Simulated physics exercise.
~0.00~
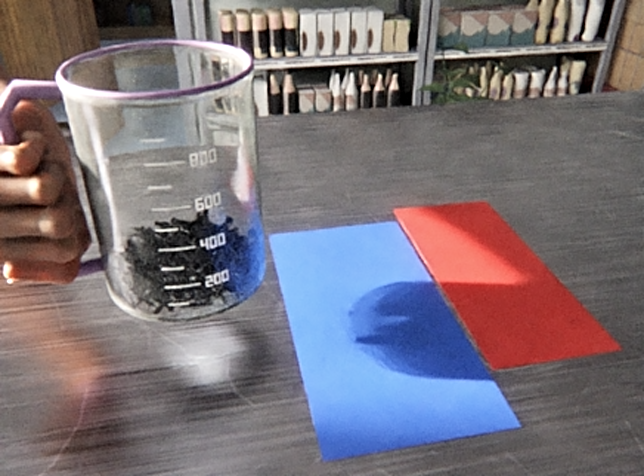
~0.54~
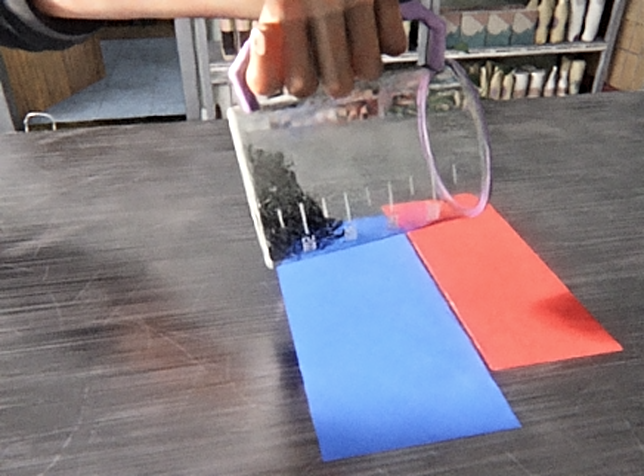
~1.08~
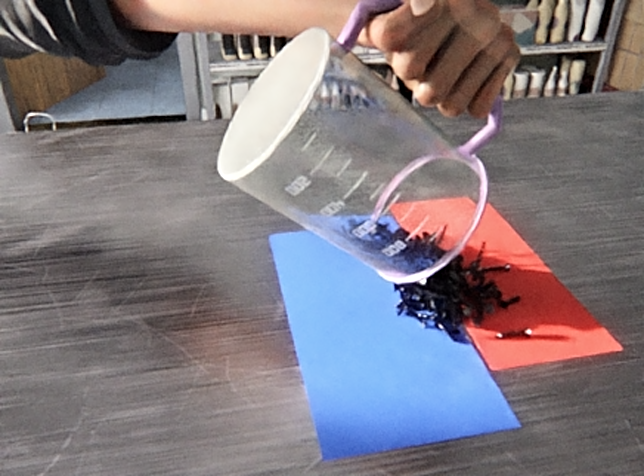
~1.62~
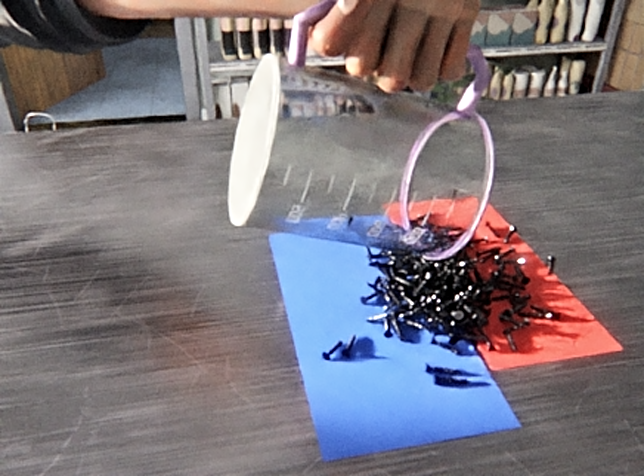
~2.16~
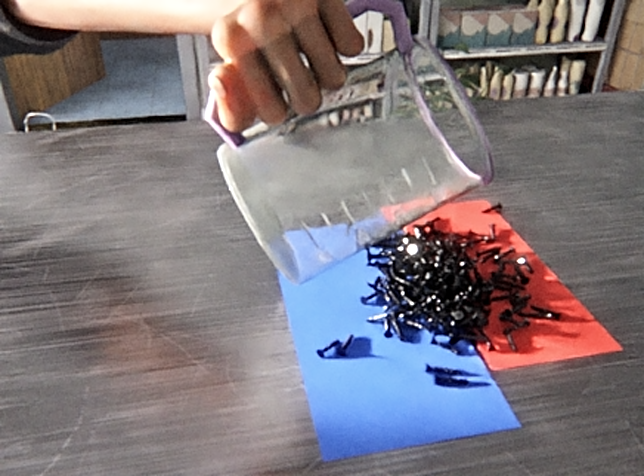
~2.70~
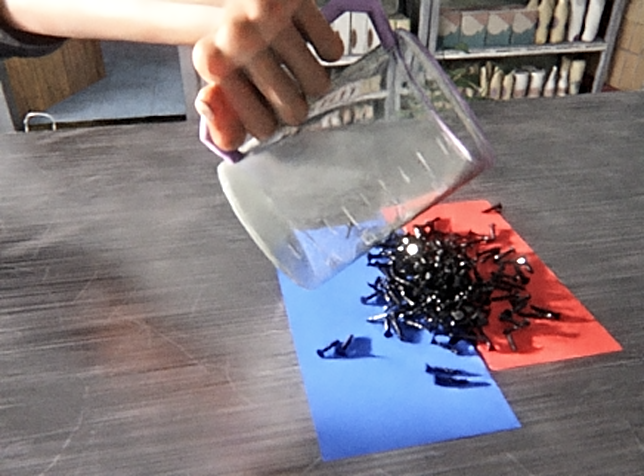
A hand lifted a clear jug of small black screws over a blue mat and a red mat on a dark table, tipped it, and poured them into a pile across both, then held the emptied jug tilted above.
